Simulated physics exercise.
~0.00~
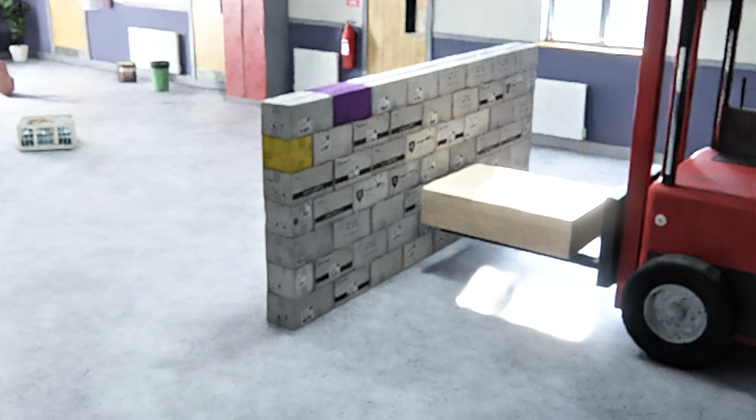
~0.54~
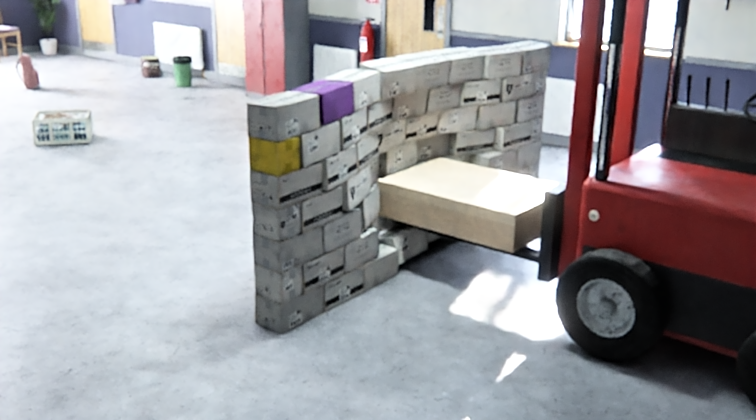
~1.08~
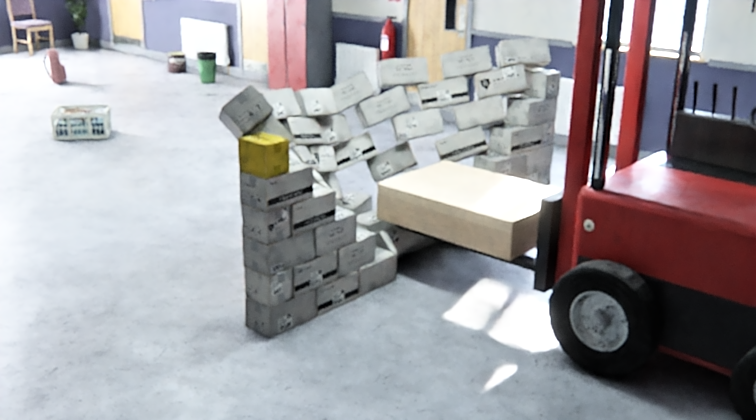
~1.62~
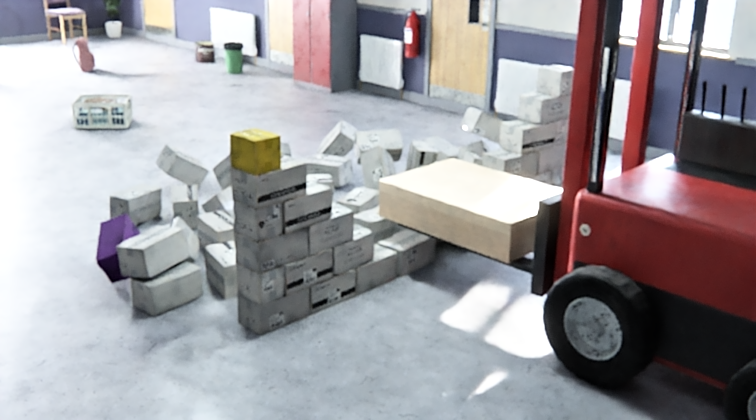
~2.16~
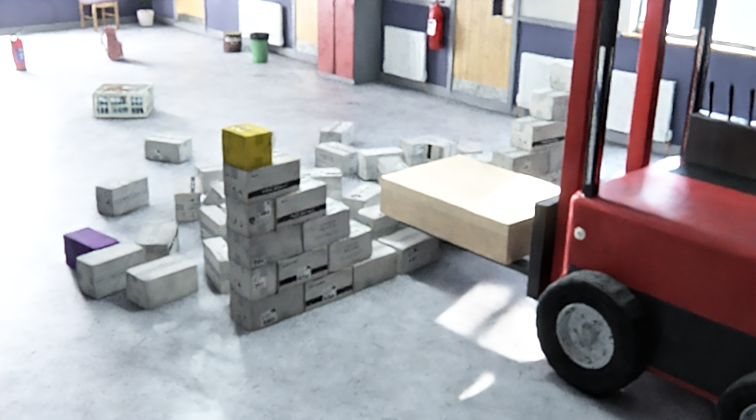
Red forklift pushing a pale block into a grey parcel wall, which bulges and collapses, leaving yellow parcel atop a standing stepped end.
